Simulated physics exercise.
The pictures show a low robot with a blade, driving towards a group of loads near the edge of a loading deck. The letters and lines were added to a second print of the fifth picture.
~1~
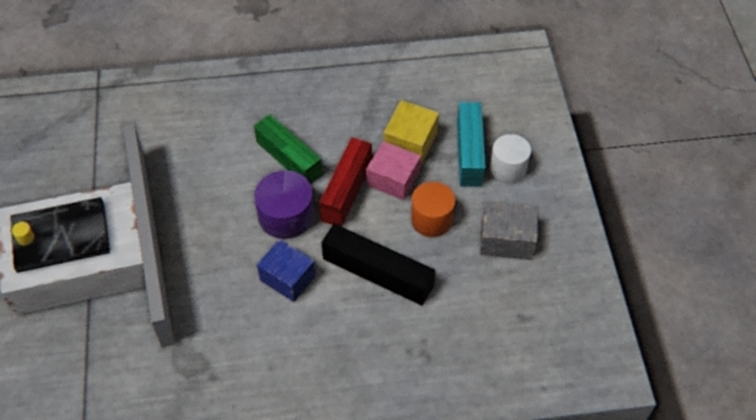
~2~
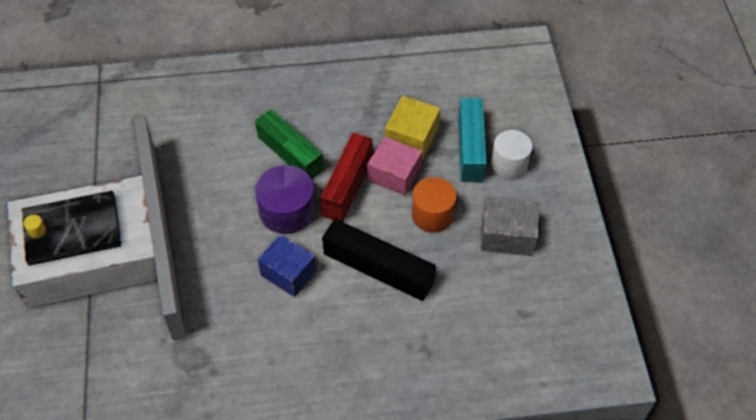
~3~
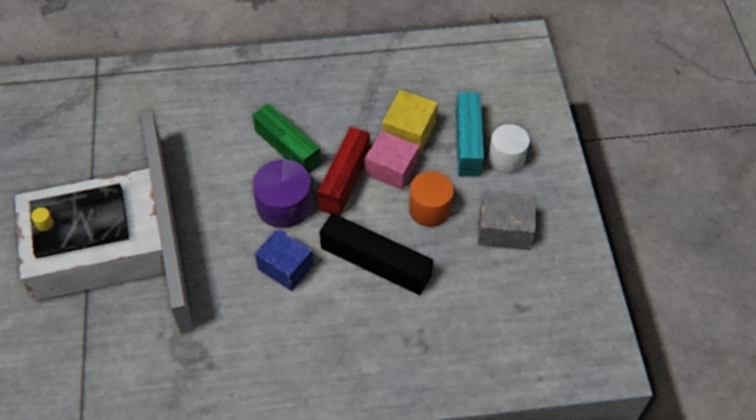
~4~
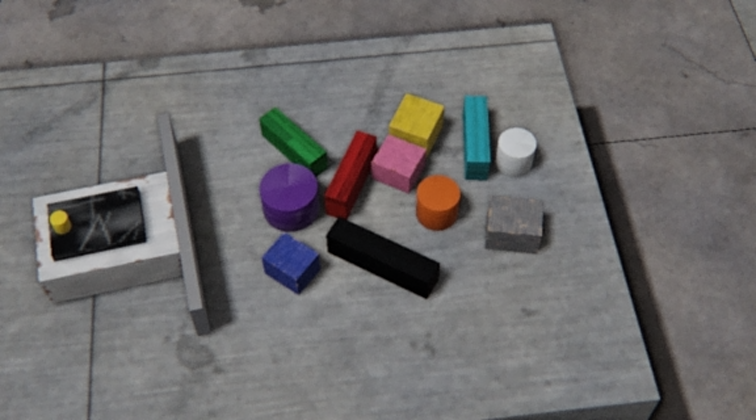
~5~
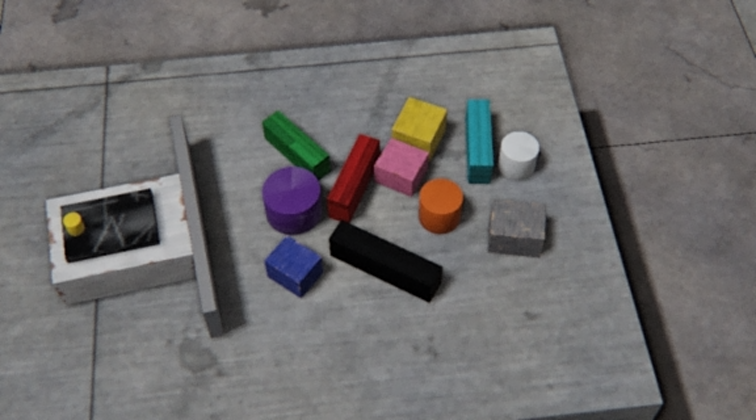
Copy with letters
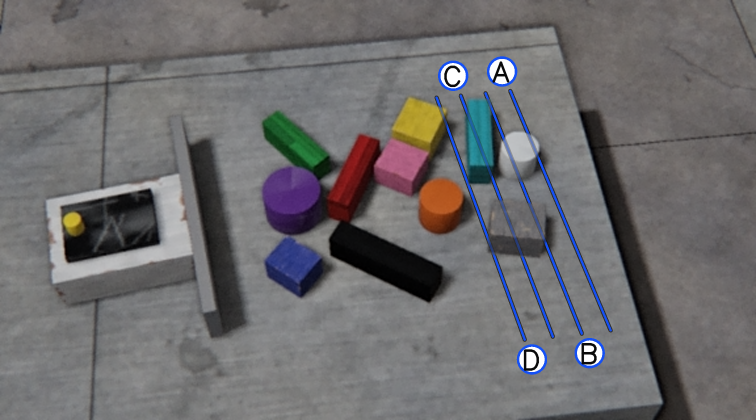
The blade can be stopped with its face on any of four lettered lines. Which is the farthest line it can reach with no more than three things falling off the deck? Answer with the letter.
It can go as far as B.
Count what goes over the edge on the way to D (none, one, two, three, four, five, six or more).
In all, none.
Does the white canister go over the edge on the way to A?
Yes.
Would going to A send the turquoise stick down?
Yes.
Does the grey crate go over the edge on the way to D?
No.
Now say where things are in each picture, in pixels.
Green stick (288, 150); blue crate (286, 271); black stick (378, 265), in the first frame.
Robot (78, 225); pink crate (394, 166), in the second frame.
Robot (86, 218); grey crate (507, 221), in the third frame.
Robot (103, 221); orange canister (438, 203), in the fourth frame.
Robot (117, 223); white canister (518, 157); yellow crate (420, 130); green stick (296, 147), in the fifth frame.
On the copy, A at (557, 201); B at (530, 204); C at (503, 206); D at (477, 209).
On B. First, robot (242, 211); green stick (315, 141); blue crate (364, 267).
Then, robot (365, 199); white canister (549, 154); turquoise stick (517, 129).
Finally, robot (461, 190); grey crate over the edge; white canister over the edge; two fallen.
By contrast, A drops six; C is within the limit but short; D is within the limit but short.
